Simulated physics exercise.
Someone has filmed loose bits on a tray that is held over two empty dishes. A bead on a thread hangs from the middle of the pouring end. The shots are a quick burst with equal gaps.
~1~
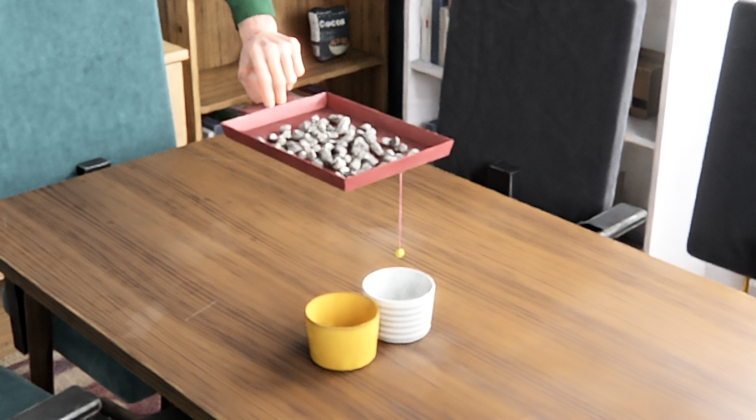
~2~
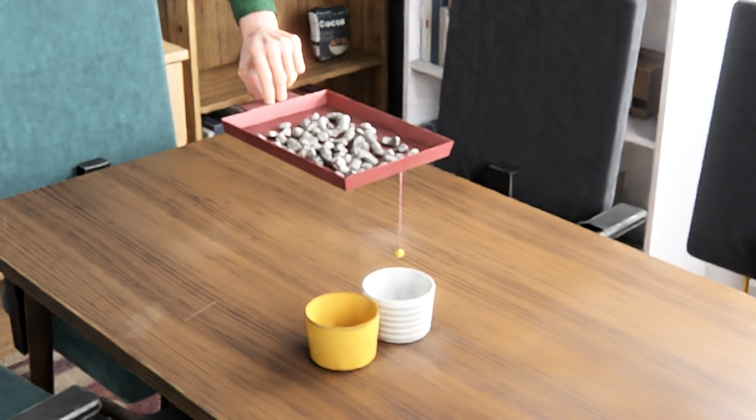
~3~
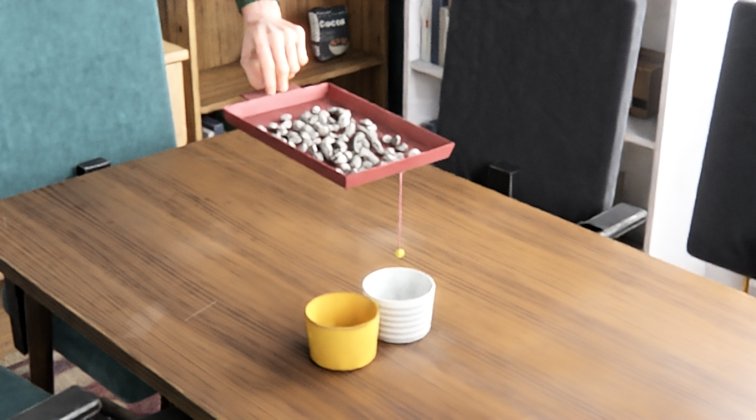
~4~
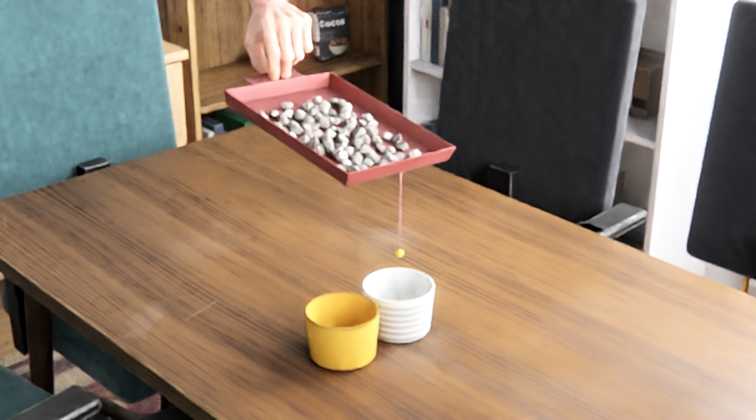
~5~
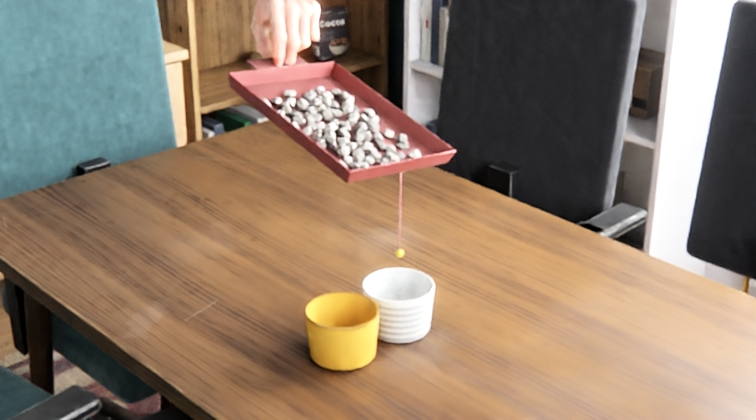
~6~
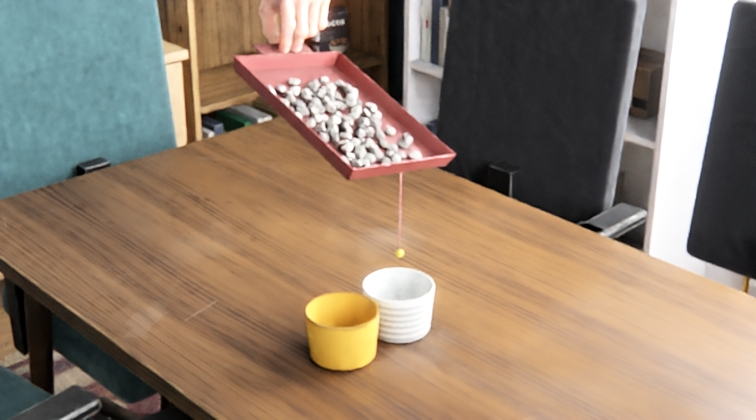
A hand raises the back of a red tray of grey pebbles above two cups.
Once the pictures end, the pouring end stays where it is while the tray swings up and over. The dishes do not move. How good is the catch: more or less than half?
In the dishes lies only the smaller part of it.
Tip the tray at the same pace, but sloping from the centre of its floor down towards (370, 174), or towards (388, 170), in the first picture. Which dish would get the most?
In turn: The right dish; right.
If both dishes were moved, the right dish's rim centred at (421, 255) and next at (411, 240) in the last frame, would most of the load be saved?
At the first place not half, at the second below a half.
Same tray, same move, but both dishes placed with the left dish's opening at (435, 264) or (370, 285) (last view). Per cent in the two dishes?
First some 70, then 30 per cent.
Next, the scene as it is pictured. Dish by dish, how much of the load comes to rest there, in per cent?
The left dish has 0 per cent, the right dish has 0.
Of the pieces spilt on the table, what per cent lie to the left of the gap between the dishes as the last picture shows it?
Close to 0 per cent.
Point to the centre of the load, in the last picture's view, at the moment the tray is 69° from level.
Near (419, 144).
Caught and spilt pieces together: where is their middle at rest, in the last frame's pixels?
Roughly at (474, 286).
Soon after the last picture, tray tipped steeply; nearly all on the tray; a stray few in the air.
A little later, tray tipped past a quarter turn; a small part on the tray; a stray few in the right dish; about two thirds outside both; about a quarter in the air.
Later still, tray tipped past a quarter turn; all outside both.
At rest, tray tipped past a quarter turn; none in the left dish; none in the right dish; all outside both.
